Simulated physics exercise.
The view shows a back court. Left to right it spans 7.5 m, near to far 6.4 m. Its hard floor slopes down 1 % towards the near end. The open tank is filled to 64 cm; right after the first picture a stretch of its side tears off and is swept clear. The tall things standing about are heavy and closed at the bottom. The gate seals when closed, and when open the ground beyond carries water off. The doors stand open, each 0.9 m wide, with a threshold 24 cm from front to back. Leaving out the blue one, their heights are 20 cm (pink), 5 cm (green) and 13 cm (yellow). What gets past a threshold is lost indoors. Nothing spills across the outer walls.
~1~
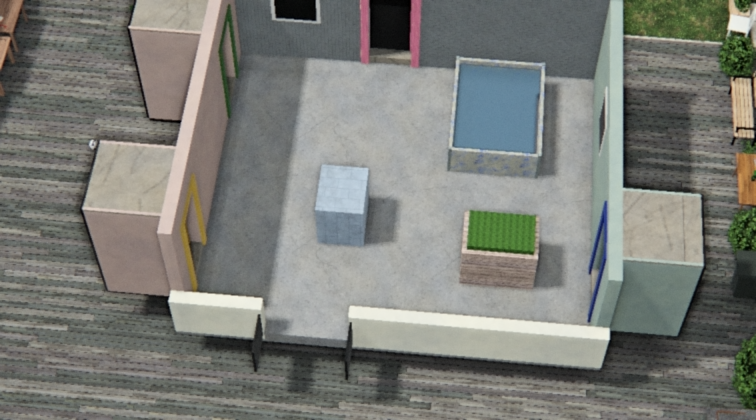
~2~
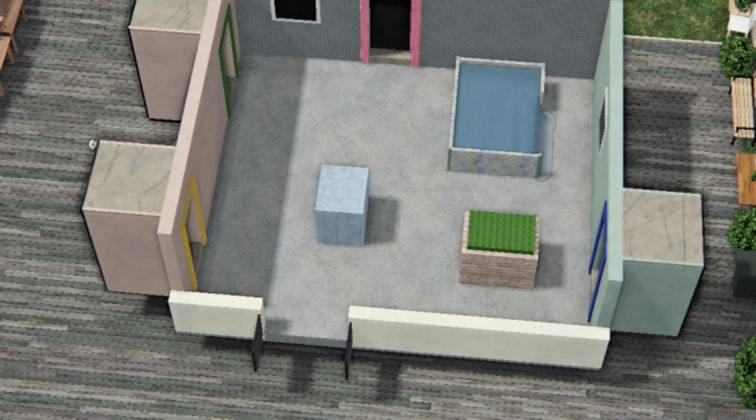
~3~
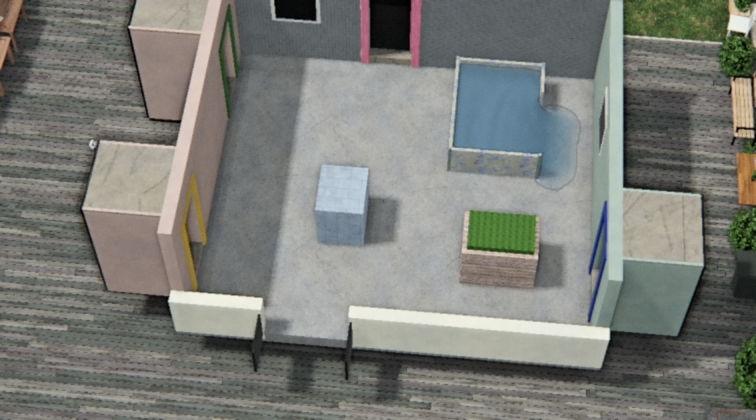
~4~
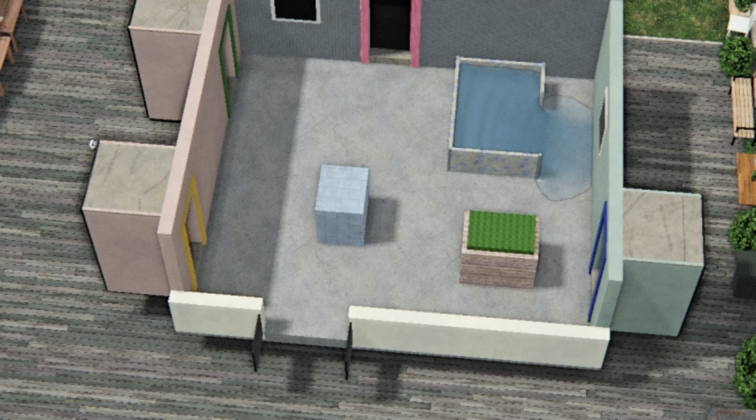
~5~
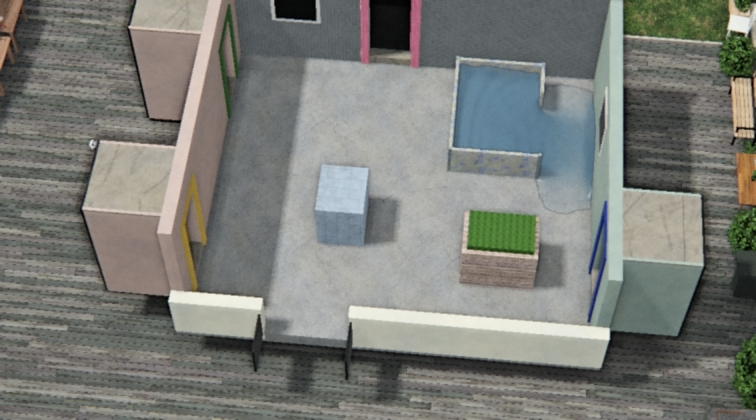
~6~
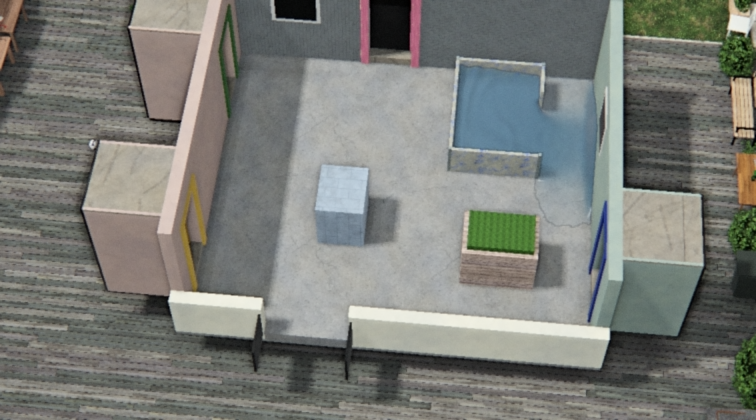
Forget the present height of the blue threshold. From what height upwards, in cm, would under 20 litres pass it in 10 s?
About 14 cm.
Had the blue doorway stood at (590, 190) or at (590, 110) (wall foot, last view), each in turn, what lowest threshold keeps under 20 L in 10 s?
About 32 and 25 cm.
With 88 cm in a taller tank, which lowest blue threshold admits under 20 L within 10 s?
About 20 cm.
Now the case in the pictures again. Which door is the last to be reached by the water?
It is the yellow one.
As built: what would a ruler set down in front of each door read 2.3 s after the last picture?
Depths in cm: Pink 6, green 0, yellow 0, blue 7.
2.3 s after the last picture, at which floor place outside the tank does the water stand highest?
At about (555, 346).
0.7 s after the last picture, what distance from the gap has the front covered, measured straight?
Some 3.4 m out.
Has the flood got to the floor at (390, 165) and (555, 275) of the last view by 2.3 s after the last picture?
In that order: Still dry, under water.
Then, 0.7 s after the last picture water covers 10 % of the floor, deepest (50 cm) near (588, 159); 2 cm at the blue door, 0 litres in over its 21 cm threshold.
Then, 2.3 s after the last picture water covers 30 % of the floor, deepest (36 cm) near (555, 346); 7 cm at the blue door, 0 litres in over its 21 cm threshold.
Then, 9.3 s after the last picture water covers 90 % of the floor, deepest (12 cm) near (564, 347); 10 cm at the blue door, 1 litre in over its 21 cm threshold.
At the blue door as built, the water peaked near 17 cm, 4.1 s after the last picture.
With a threshold of 11.5 cm, 41 litres would have come in within the 10 s; with 15.5 cm, 11 litres. So under 20 litres takes about 14 cm.
